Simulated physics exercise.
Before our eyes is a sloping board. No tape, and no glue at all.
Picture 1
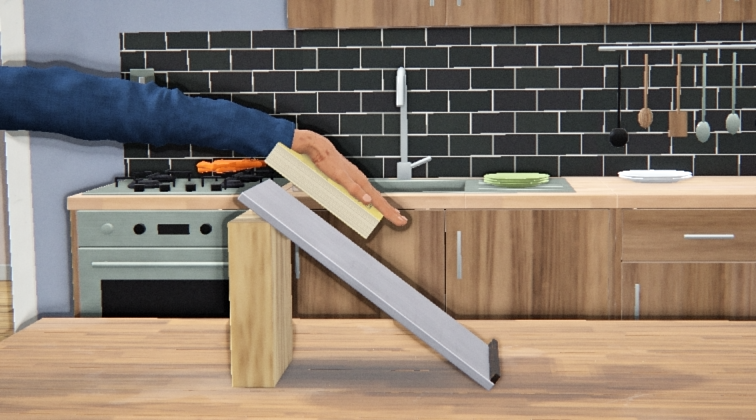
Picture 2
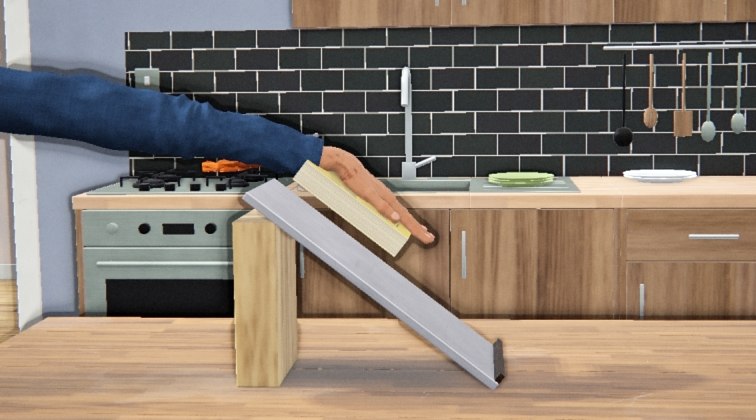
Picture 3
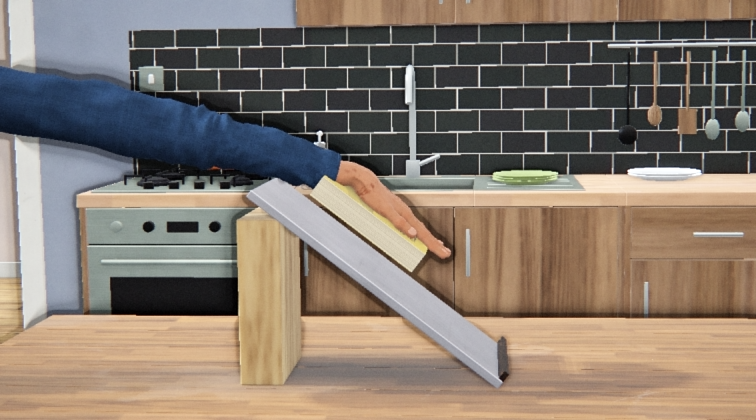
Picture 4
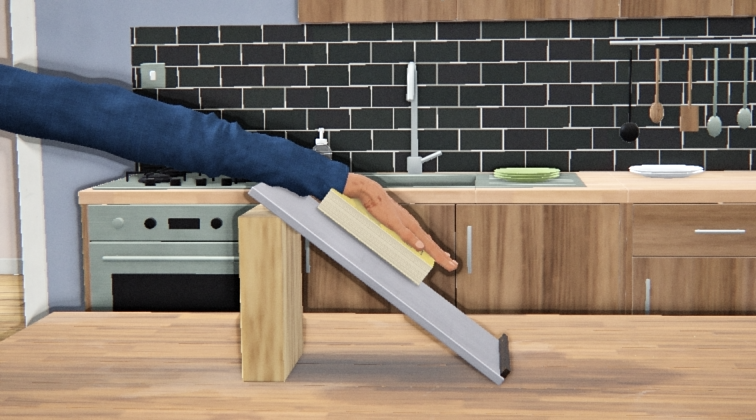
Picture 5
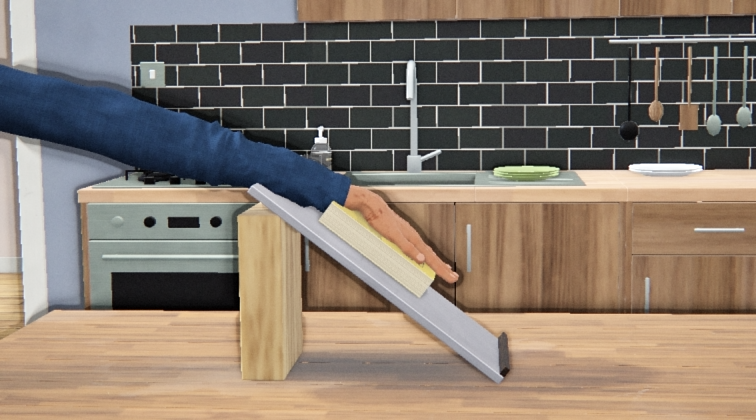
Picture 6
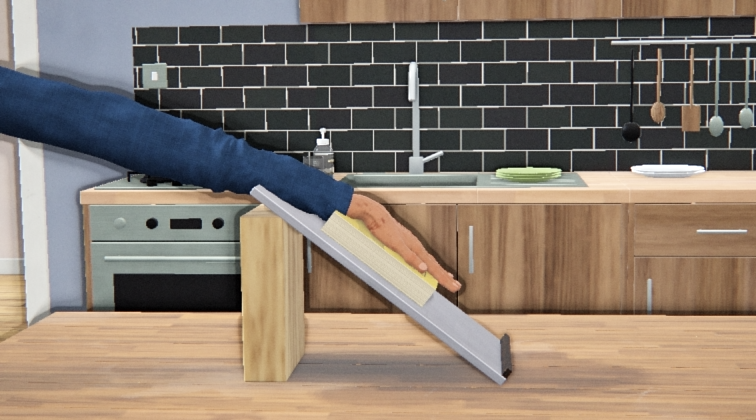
A hand lowers a yellow book onto a sloping board and keeps holding it.
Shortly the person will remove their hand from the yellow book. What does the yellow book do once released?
The yellow book moves down the slope.
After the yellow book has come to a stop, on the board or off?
Result: The yellow book stays on top.
Then, 0.30 s past the last view, yellow book displaced a little near (417, 279).
Then, 0.40 s past the last view, yellow book displaced about its own width near (460, 311).
Finally, moved from the start, yellow book. Final places as the last picture's camera would see them, yellow book near (459, 311). The yellow book slides or rolls down.
